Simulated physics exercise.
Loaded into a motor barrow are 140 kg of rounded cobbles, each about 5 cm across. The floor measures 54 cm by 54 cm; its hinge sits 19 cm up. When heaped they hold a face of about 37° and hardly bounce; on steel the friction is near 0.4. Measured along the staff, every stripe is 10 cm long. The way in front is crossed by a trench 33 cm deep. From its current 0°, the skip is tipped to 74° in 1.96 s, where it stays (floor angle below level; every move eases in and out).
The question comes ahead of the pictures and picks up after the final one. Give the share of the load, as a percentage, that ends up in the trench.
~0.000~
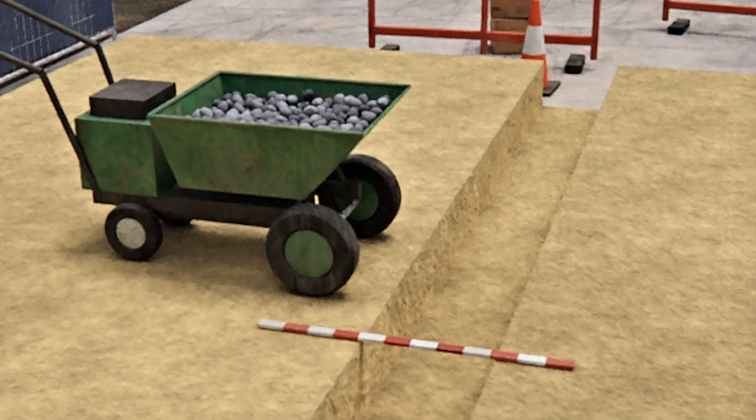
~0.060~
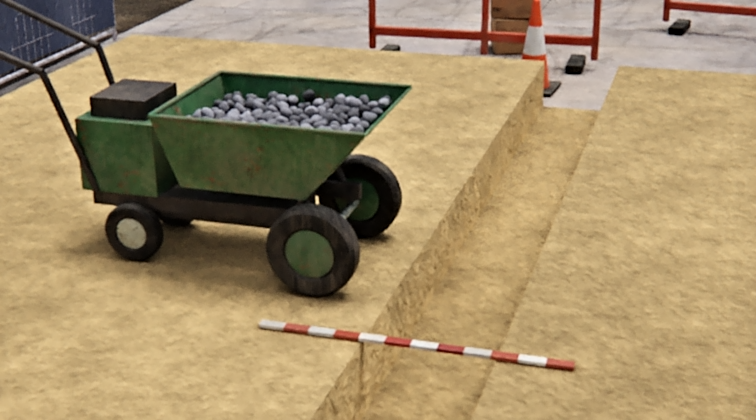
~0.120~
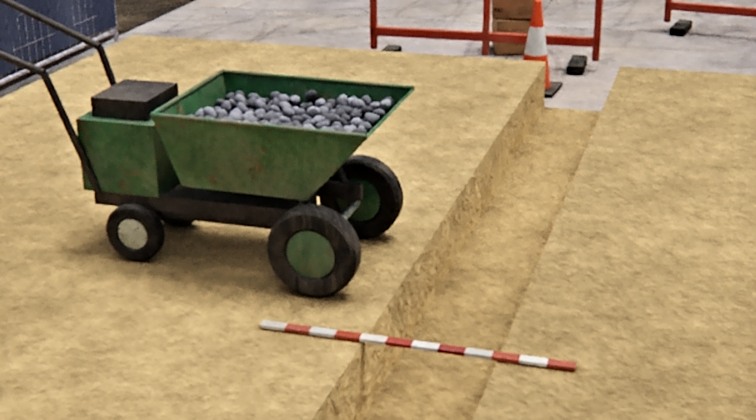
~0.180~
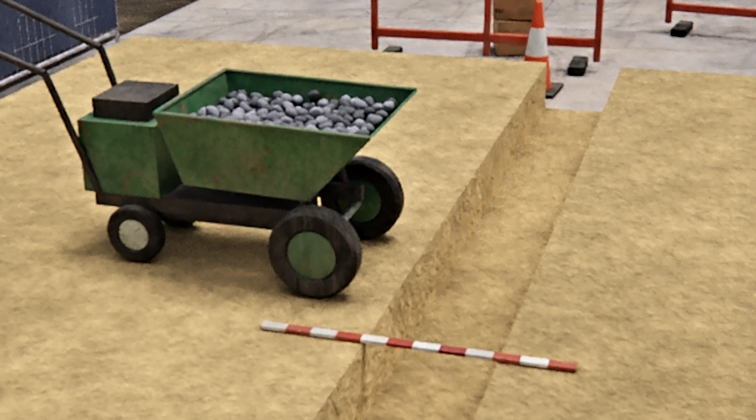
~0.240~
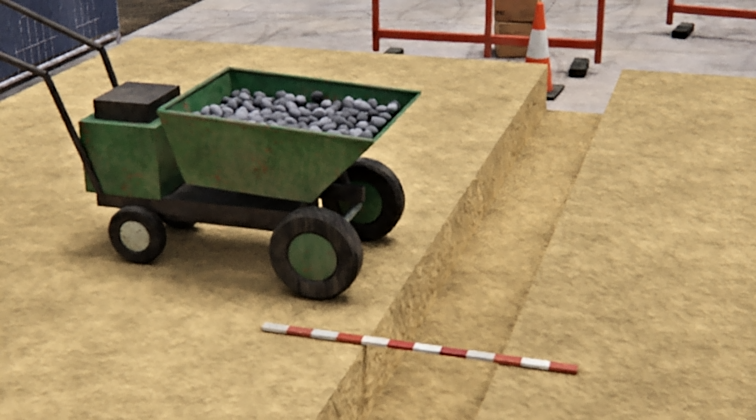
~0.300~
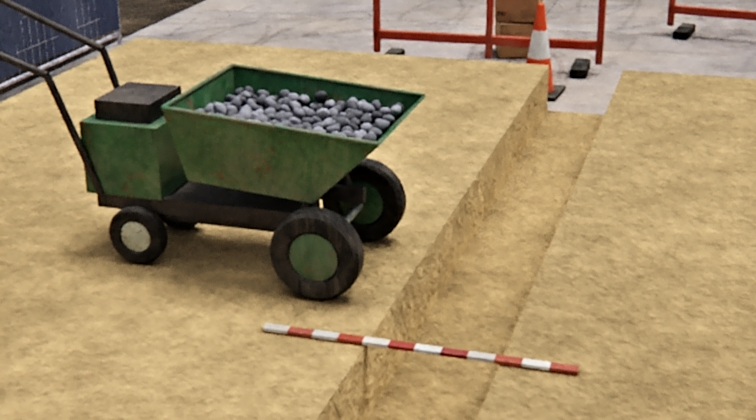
85 %.
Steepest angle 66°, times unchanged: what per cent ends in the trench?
In that case around 85 percent.
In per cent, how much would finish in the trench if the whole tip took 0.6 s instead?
It would be near 65 per cent.
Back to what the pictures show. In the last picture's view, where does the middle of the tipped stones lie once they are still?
About (496, 337).
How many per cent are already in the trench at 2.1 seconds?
I'd put it near 55 per cent.
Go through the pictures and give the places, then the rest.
The skip is at 0°, its lip at (363, 135); the top of the load is at (337, 107), in the first picture.
The skip is at 0°, its lip at (364, 135); the top of the load is at (334, 106); the stones move at 0.1 m/s on average, in the second picture.
Lip at (366, 137), floor tilted 1°, highest stones at (304, 105); the stones move at 0.1 m/s on average, in the third picture.
Lip at (370, 139), floor tilted 2°, highest stones at (272, 106); the stones move at 0.2 m/s on average, in the fourth picture.
The skip is at 3°, its lip at (374, 142); the top of the load is at (261, 106); the stones move at 0.2 m/s on average, in the fifth picture.
The skip is at 5°, its lip at (378, 145); the top of the load is at (258, 103); the stones move at 0.2 m/s on average, in the sixth picture.
After 1.5 s the floor is at 62°; 99 % in the skip, 1 % in the trench; the foremost stones are at (478, 250).
After 2.1 s the floor is at 74°; 34 % in the skip, 56 % in the trench, 10 % past the trench; the foremost stones are at (627, 286).
After 2.4 s the floor is at 74°; 8 % in the skip, 78 % in the trench, 15 % past the trench; the foremost stones are at (694, 278).
After 4.4 s the floor is at 74°; 0 % in the skip, 85 % in the trench, 15 % past the trench; the foremost stones are at (713, 276).
